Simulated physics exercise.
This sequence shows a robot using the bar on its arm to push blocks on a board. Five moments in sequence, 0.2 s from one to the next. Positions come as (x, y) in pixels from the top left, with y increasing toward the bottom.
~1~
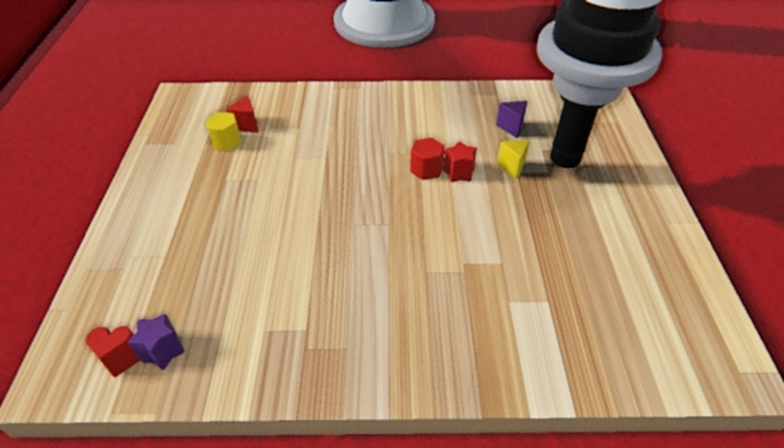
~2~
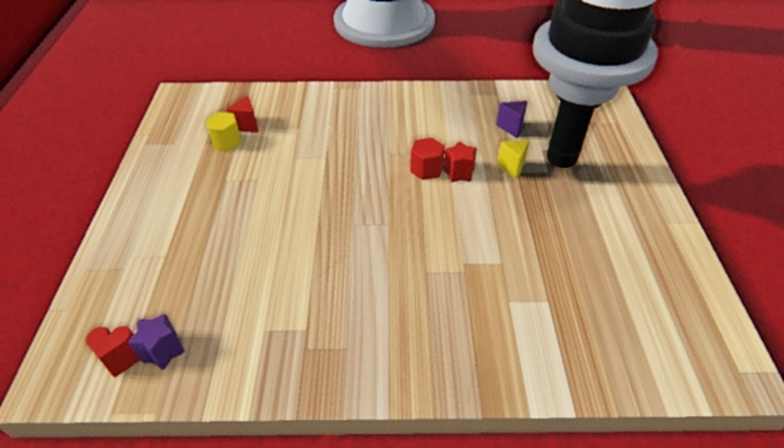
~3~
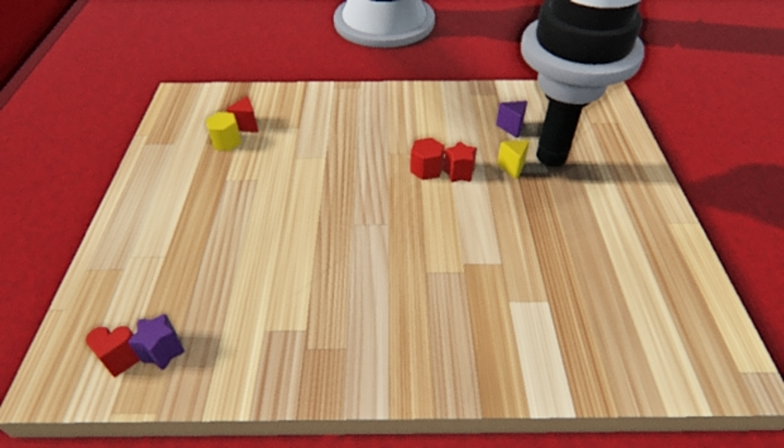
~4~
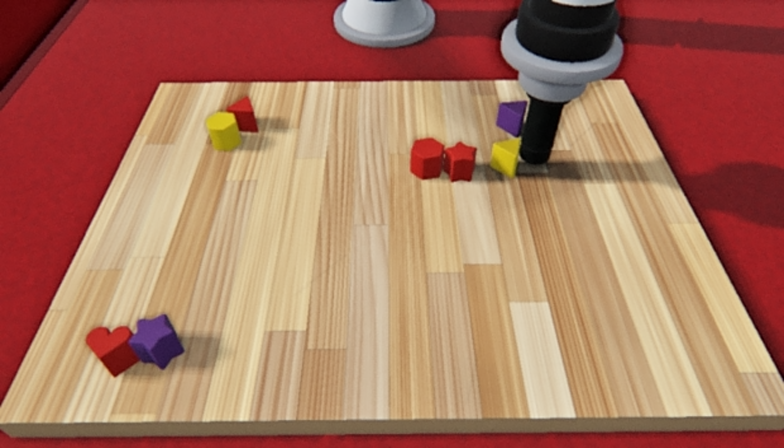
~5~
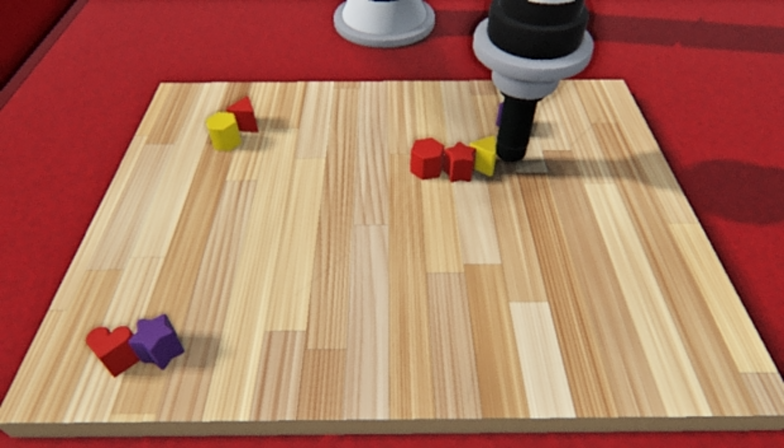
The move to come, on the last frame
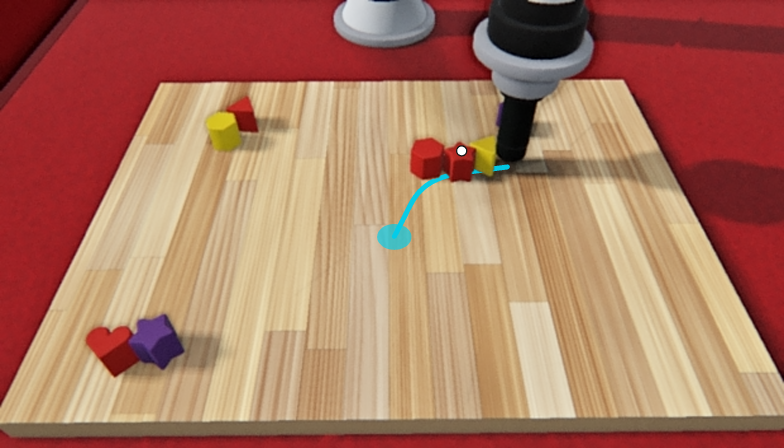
On a wooden board set on a red surface, a robot arm's black bar moves left among scattered red, yellow and purple blocks, then pushes the yellow triangle a short way left, up beside the red star.
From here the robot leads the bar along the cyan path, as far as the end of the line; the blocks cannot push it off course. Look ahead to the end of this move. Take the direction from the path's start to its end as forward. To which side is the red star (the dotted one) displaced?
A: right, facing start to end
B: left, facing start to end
Option B.
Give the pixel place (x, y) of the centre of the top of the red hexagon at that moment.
The middle of the upper face of the red hexagon will lie at about (402, 149) in the picture.
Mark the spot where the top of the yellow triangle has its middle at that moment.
I'd place it at (441, 137), taking the centre of its top.
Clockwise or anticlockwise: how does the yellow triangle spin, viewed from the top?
From above, clockwise.
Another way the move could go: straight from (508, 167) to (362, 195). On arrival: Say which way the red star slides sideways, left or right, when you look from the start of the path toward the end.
Answer: Left.
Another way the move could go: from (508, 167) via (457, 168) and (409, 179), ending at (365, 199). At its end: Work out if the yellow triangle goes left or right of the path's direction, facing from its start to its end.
Its sideways move is to the right.
Path on the board, from (508, 167) via (456, 174) and (415, 197), ending at (394, 237); the dot is on the red star.
On the path given first. One third of the way, bar (456, 160); red hexagon (419, 147), turned 25° clockwise; red star (435, 165); yellow triangle (443, 138), turned 50° clockwise.
Two thirds of the way, bar (416, 183); red hexagon (402, 149), turned 75° clockwise; red star (398, 191); yellow triangle (441, 137), turned 55° clockwise.
At the end, bar (394, 223); red hexagon (402, 149), turned 75° clockwise; red star (371, 231), turned 10° clockwise; yellow triangle (441, 137), turned 55° clockwise; purple triangle in place.
